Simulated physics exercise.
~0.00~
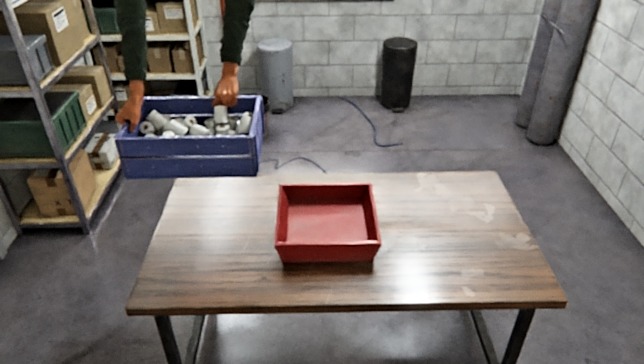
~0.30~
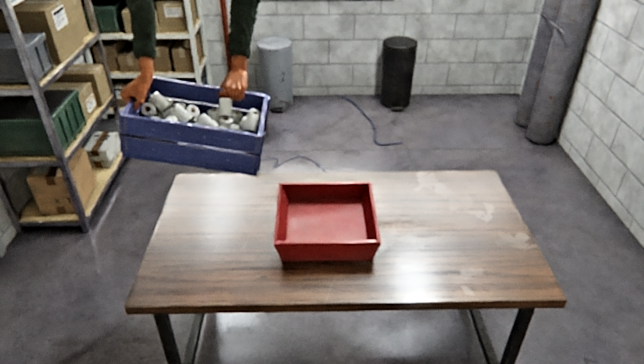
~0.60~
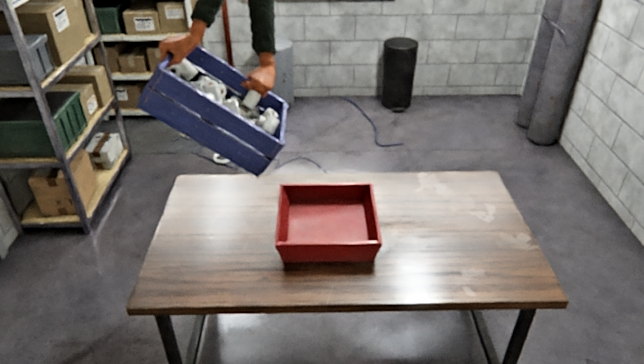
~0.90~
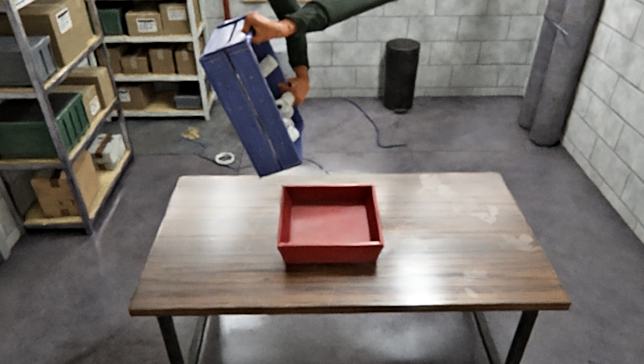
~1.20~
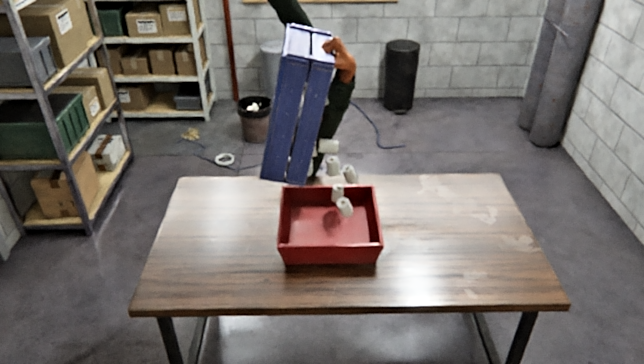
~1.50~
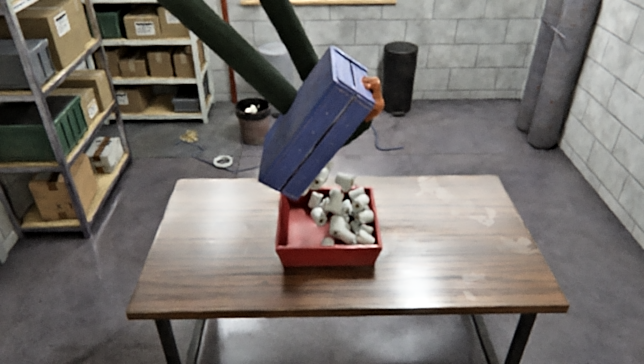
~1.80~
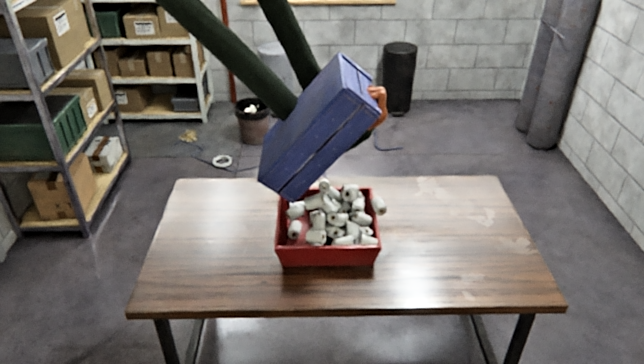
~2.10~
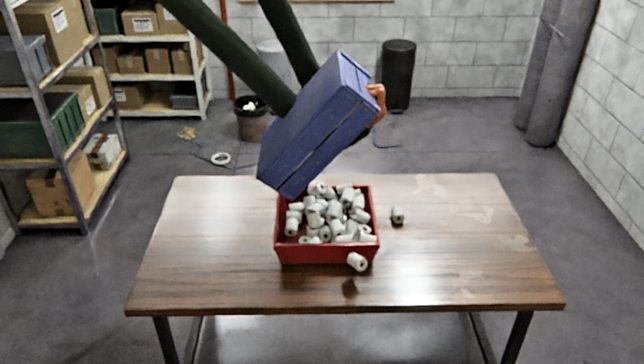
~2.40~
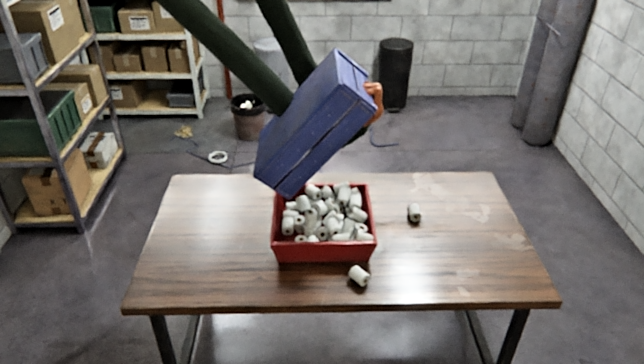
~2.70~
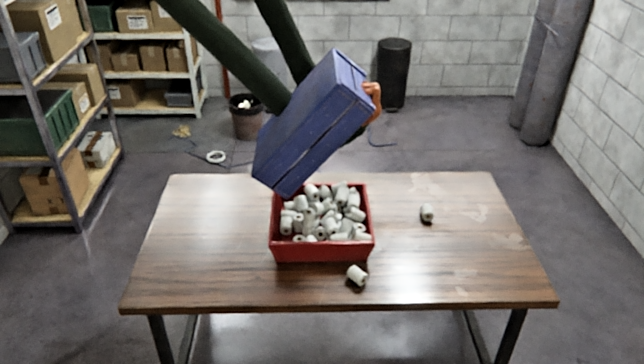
In a storeroom with shelves, two hands lifted a blue crate of pale rolls over a wooden table and tipped it steeply, pouring them into a red basket until it was heaped full, while two ended up on the tabletop beside it.
